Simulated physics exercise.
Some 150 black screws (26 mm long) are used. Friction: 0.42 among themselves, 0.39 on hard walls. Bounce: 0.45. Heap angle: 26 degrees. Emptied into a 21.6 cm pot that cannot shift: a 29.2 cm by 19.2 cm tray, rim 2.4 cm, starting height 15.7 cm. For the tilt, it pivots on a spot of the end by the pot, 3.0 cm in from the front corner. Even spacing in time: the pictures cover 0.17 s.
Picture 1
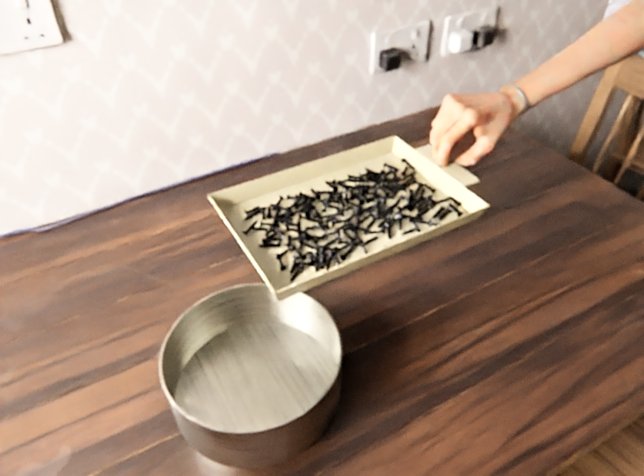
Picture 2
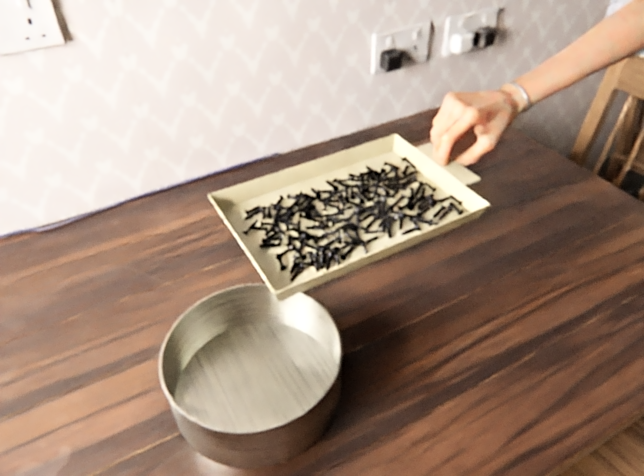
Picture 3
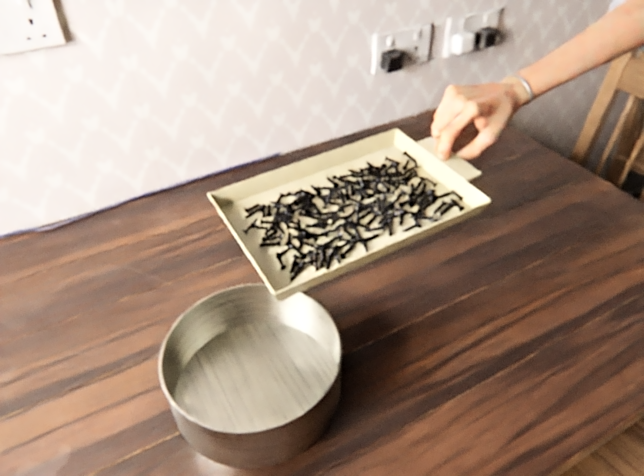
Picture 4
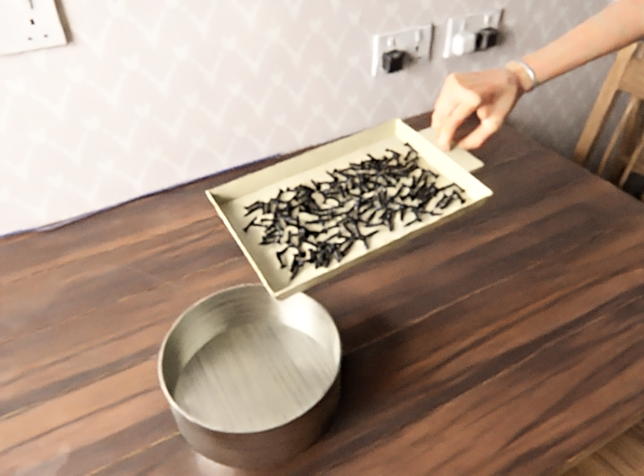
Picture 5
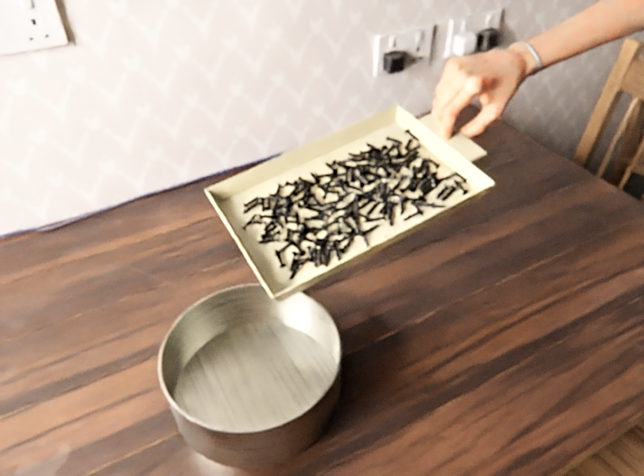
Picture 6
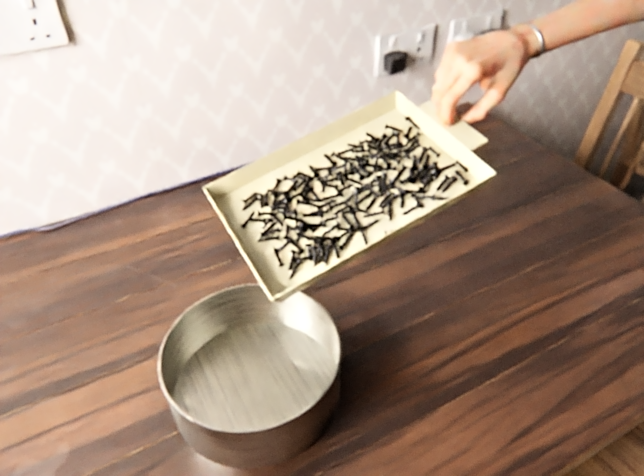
At first, a hand at the right holds a shallow cream tray of scattered small black pieces nearly level above a wooden table, its near corner by an empty round metal pan. The hand then gradually raises the handle end, tilting the tray more steeply while the pieces stay spread across it.
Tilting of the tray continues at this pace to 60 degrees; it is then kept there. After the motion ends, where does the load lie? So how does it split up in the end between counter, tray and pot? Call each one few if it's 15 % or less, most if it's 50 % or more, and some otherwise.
I'd say counter few, left on the tray some, pot most.
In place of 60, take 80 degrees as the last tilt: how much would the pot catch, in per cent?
I'd expect some 95 per cent in the pot.
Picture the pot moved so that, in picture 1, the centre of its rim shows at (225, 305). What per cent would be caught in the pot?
About 30 per cent.
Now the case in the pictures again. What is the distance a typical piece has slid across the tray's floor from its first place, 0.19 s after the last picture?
I'd say close to 1 centimetres.
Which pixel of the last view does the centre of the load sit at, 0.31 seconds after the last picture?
Load centre est.: (299, 210) px.
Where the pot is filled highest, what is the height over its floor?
Roughly 2.0 cm.
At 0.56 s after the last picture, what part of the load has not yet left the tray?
Close to 55 in a hundred parts of the load.
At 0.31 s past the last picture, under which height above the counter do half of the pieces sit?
Roughly 24 centimetres, more or less.
Then, 0.19 s after the last picture, tilt 39 degrees; the tray holds 100 %, the pot 0 %.
Then, 0.31 s after the last picture, tilt 54 degrees; the tray holds 100 %, the pot 0 %.
Then, 0.56 s after the last picture, tilt 60 degrees; the tray holds 55 %, the pot 20 %.
In the end, counter 0 %, tray 30 %, pot 70 %.
